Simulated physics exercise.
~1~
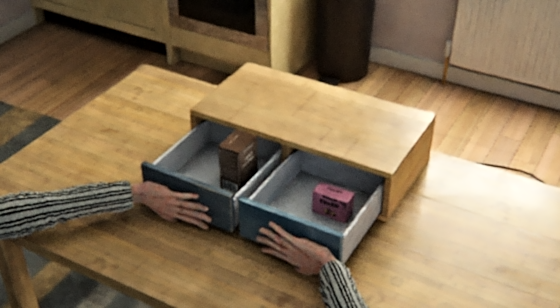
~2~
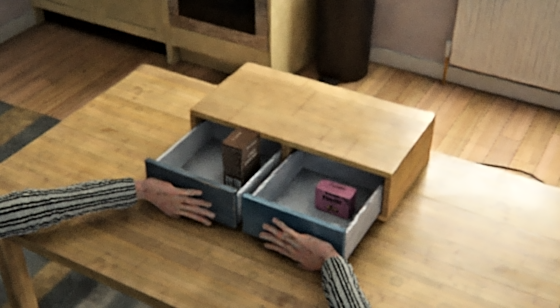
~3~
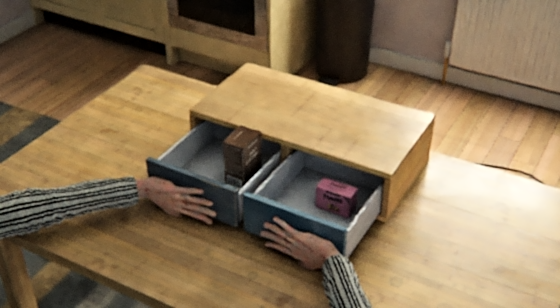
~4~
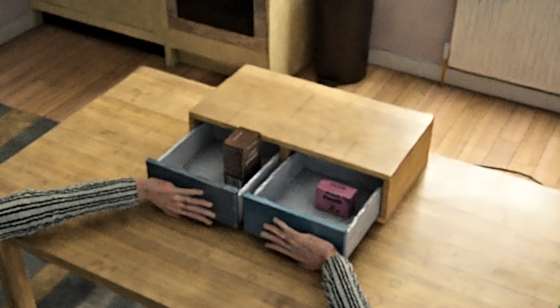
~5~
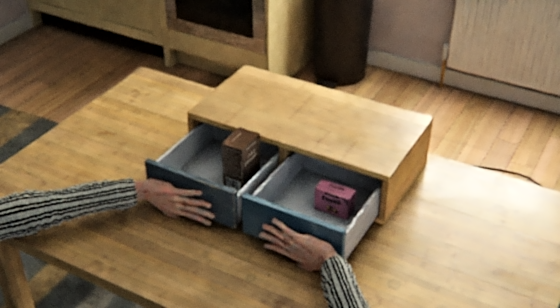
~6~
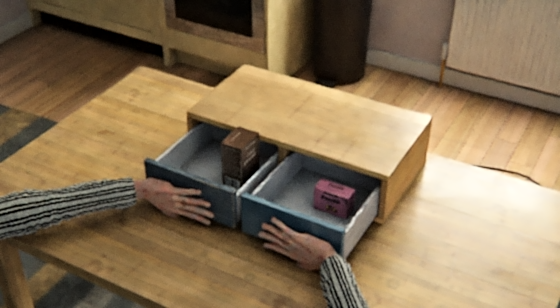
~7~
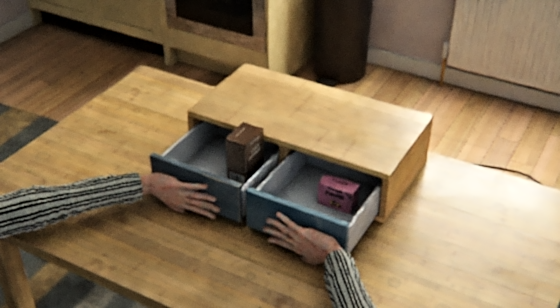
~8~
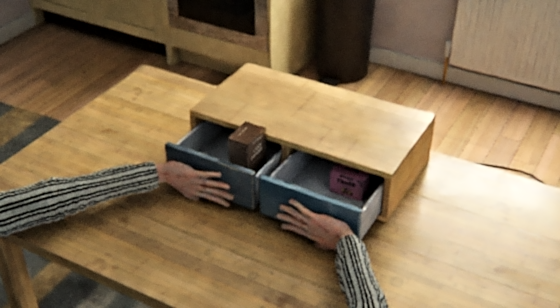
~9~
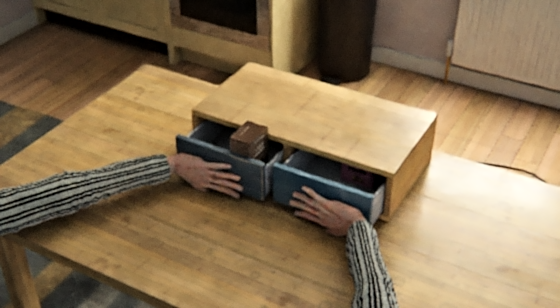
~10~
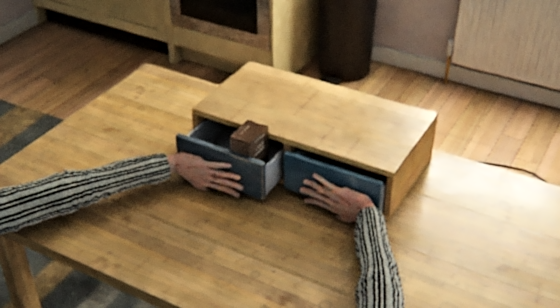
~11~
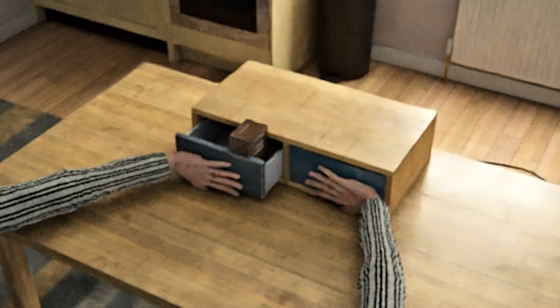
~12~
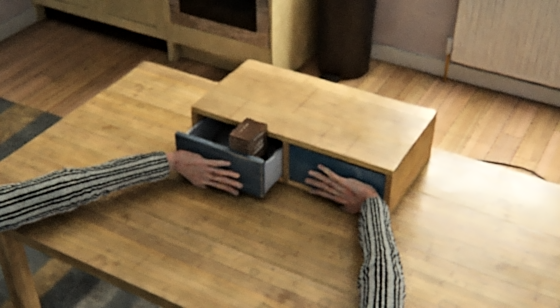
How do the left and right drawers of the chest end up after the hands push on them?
The right drawer ends up closed flush with the chest, while the left drawer stops partway in and stays ajar with the brown carton still showing.
